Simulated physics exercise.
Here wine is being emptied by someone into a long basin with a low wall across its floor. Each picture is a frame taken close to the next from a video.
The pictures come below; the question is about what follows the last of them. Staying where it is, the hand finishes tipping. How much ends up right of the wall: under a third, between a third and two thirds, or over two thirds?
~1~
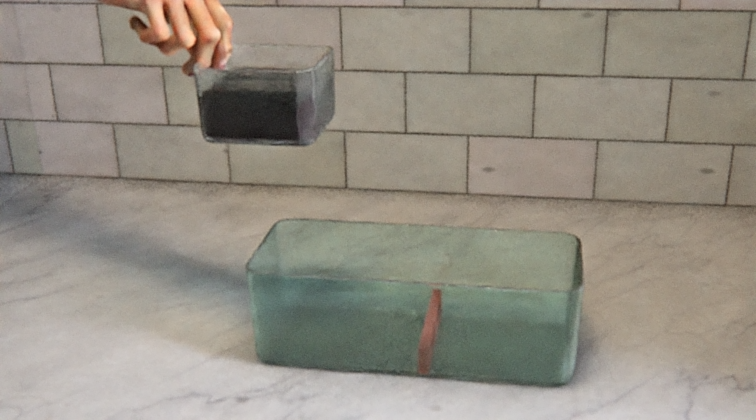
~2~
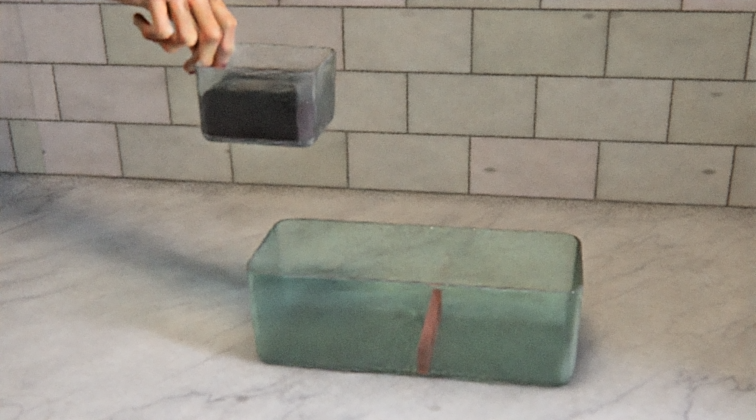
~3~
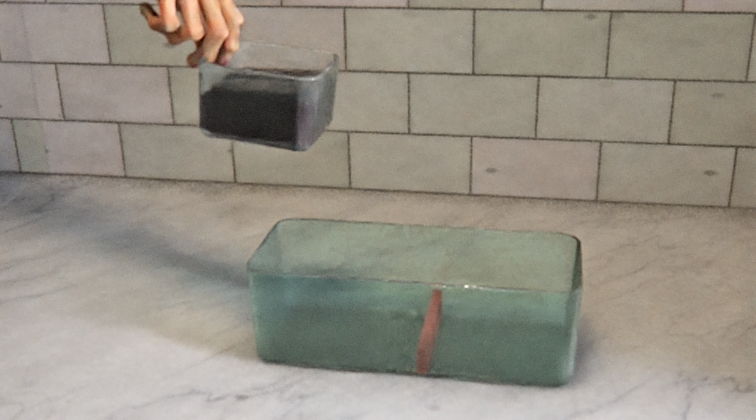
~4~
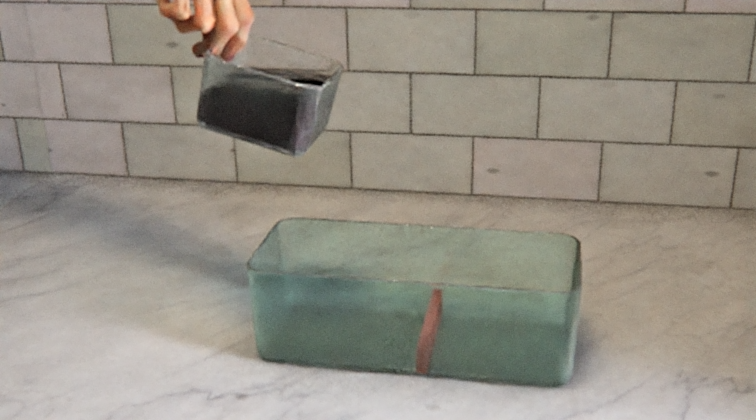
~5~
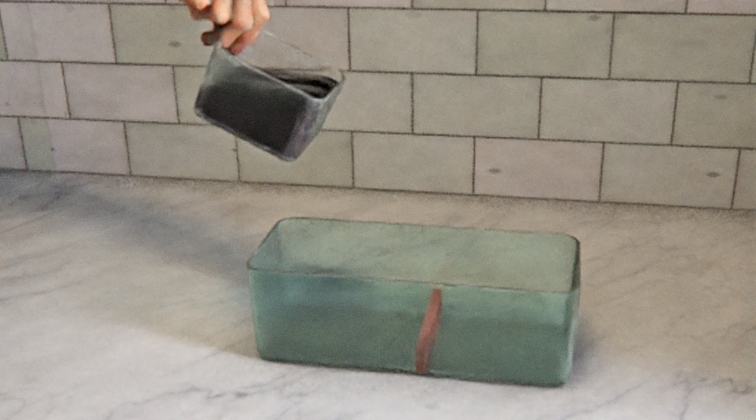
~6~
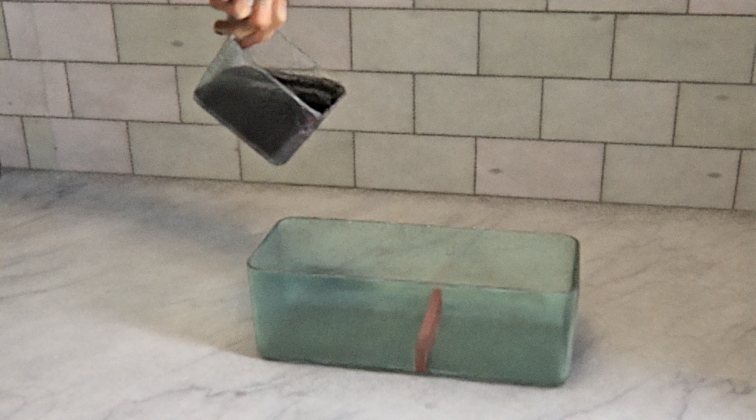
Short of a third.
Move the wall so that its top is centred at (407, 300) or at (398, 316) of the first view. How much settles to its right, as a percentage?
The first placement gives around 10 percent, the second 35 percent.
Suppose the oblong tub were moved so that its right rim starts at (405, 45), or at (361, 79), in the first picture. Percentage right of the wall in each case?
About 70 % the first time, about 30 % the second.
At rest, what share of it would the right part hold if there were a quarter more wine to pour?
Near 25 in a hundred.
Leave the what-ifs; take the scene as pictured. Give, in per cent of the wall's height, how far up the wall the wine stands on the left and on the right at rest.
Once it settles, the left reaches around 60 and the right around 20.
A moment on, the oblong tub is tipped right over and 20 per cent is still to pour, 22 is left of the wall and 0 right of it.
Next, the oblong tub is tipped right over and 2 per cent is still to pour, 72 is left of the wall and 5 right of it.
Then the oblong tub is tipped right over and 0 per cent is still to pour, 66 is left of the wall and 23 right of it.
Later the oblong tub is tipped right over and 0 per cent is still to pour, 67 is left of the wall and 24 right of it.
At rest 67 per cent lies left of the wall, 24 right of it and 9 outside.
